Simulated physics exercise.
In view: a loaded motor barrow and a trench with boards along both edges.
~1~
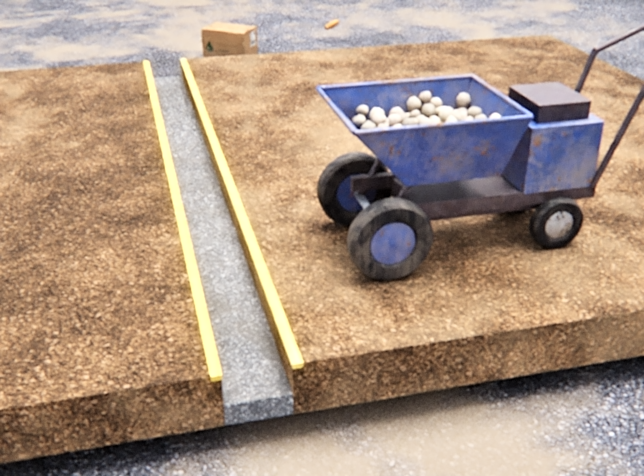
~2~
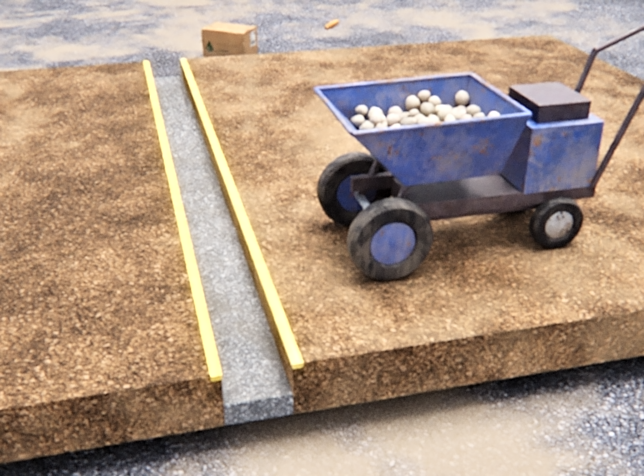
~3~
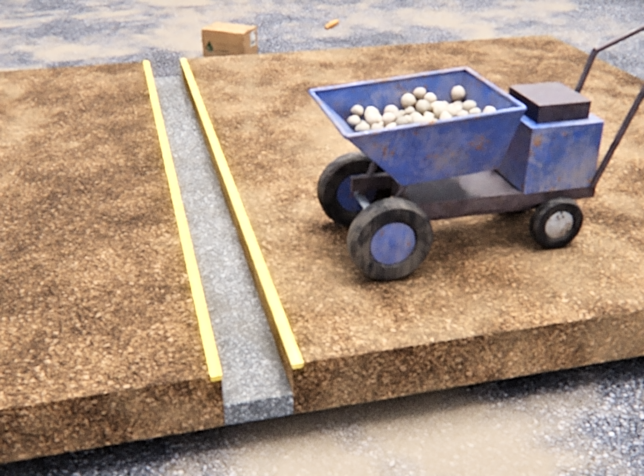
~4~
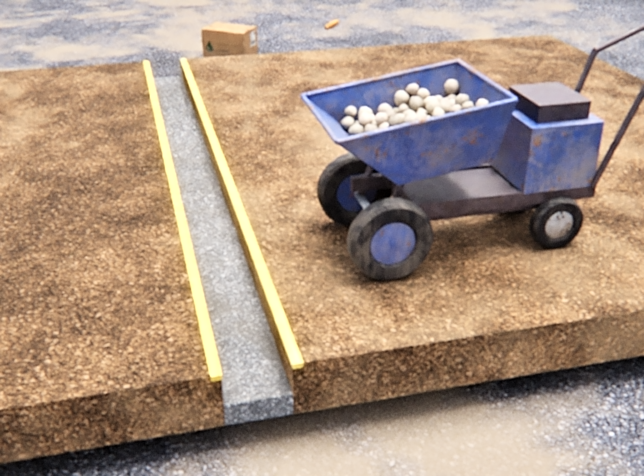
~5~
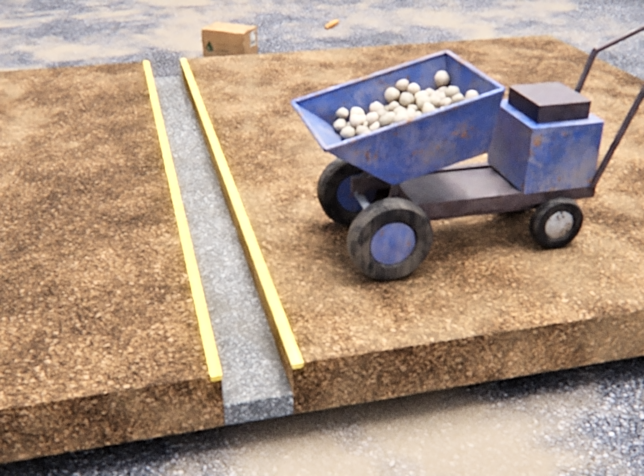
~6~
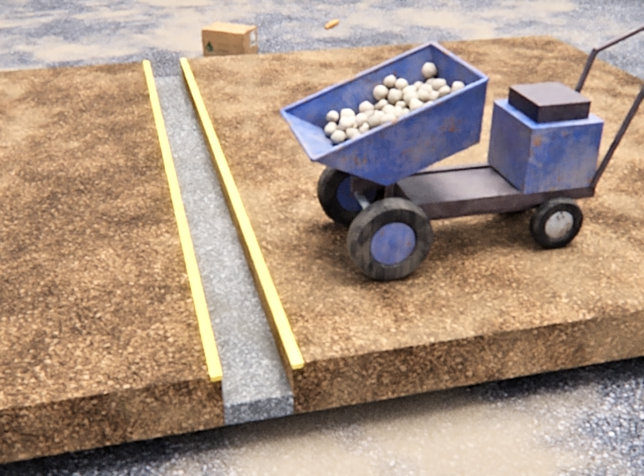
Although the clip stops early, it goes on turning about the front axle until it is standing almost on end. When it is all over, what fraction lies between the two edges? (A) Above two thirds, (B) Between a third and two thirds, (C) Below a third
Above two thirds.
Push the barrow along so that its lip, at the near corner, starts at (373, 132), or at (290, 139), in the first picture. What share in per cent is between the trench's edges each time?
About 90 and 10 per cent.
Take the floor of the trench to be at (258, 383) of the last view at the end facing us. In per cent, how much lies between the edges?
Something close to 70 per cent.
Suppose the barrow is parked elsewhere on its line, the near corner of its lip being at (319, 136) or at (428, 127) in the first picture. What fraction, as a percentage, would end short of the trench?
0 % then 50 %.
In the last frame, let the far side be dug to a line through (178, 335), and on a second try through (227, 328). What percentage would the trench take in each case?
First case 100 %, second case 60 %.
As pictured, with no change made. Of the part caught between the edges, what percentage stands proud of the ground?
Estimate: Near 15 per cent.
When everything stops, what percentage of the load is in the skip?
Result: Close to 0 per cent.
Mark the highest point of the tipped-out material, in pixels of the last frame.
I'd place the summit at about pixel (219, 263).
Just after the last frame, skip tipped steeply; every one in the skip.
A moment on, skip tipped steeply; roughly two thirds in the skip; roughly a quarter in or heaped over the trench; just a few beyond it; just a few falling.
Further on, skip tipped right over; just a few short of the trench; the larger part in or heaped over the trench; about a tenth beyond it.
When it is over, skip tipped right over; just a few short of the trench; the larger part in or heaped over the trench; about a tenth beyond it.
